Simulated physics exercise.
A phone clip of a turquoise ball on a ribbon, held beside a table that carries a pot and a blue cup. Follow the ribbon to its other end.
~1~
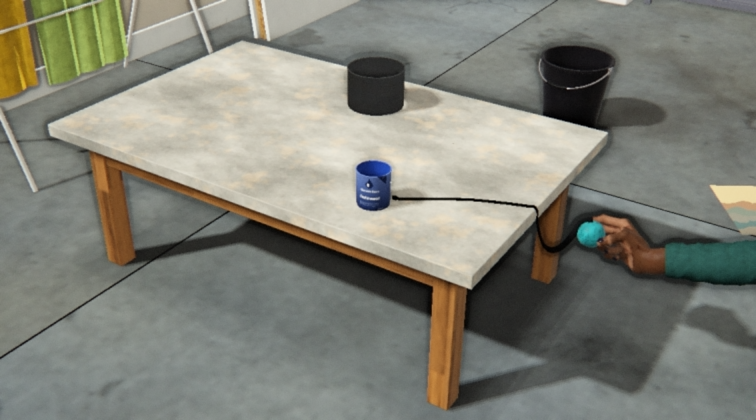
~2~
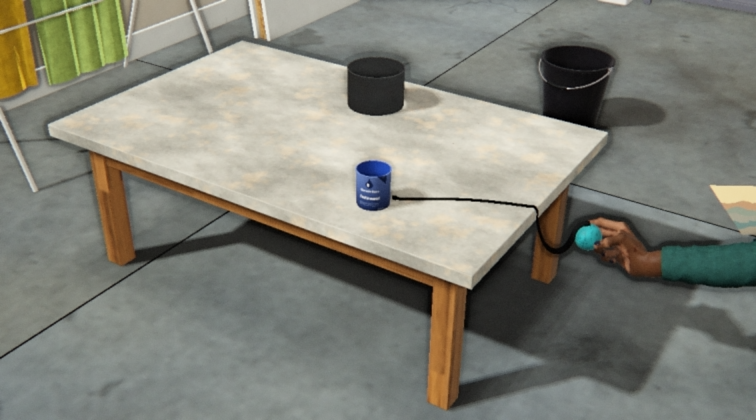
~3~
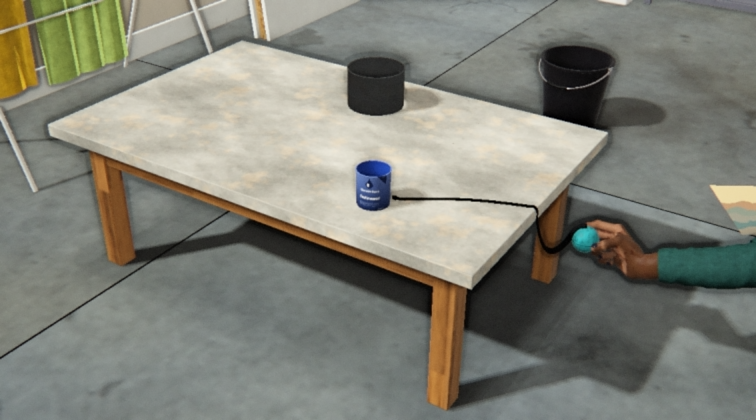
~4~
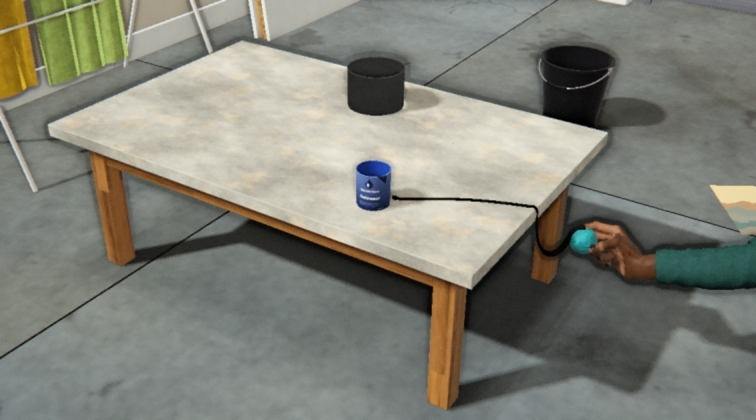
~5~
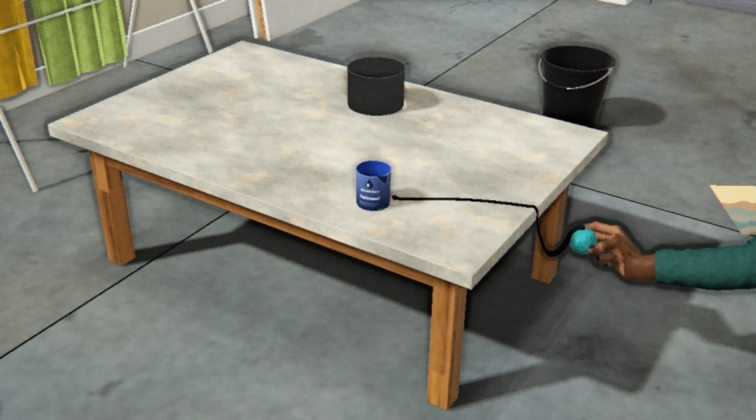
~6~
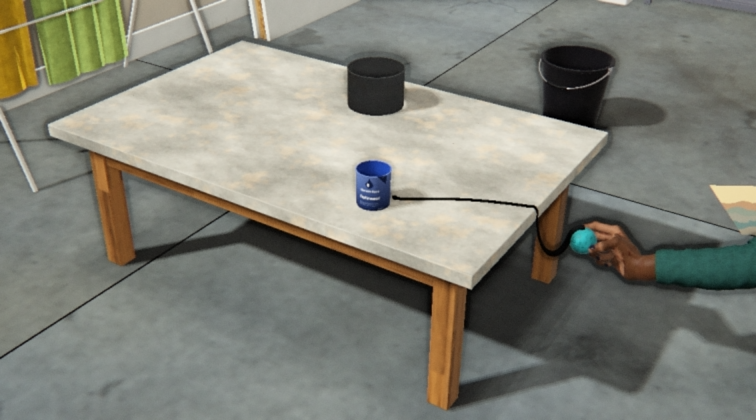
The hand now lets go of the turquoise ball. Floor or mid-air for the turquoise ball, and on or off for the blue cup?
The turquoise ball lands on the floor, the blue cup follows it down.
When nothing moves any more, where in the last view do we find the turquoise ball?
Around (552, 326).
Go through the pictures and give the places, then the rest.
In the first picture, turquoise ball (591, 234); pot (376, 67); blue cup (374, 168).
In the second picture, turquoise ball (588, 237).
In the third picture, turquoise ball (585, 239).
In the fourth picture, turquoise ball (583, 240); ribbon through (457, 199) (521, 205).
In the fifth picture, turquoise ball (583, 241); ribbon through (457, 199) (521, 205).
In the sixth picture, turquoise ball (583, 241); pot (376, 67); blue cup (374, 168); ribbon tied to the cup, with little slack.
Then, 0.40 s later than the last view, ball on the floor near (554, 343); pot as before; cup tugged along near (541, 197).
Then, 0.72 s later than the last view, ball on the floor near (543, 341); pot as before; cup down on the floor.
Finally, ball on the floor near (552, 326); pot as before; cup down on the floor. The turquoise ball drops all the way and the blue cup is dragged off.
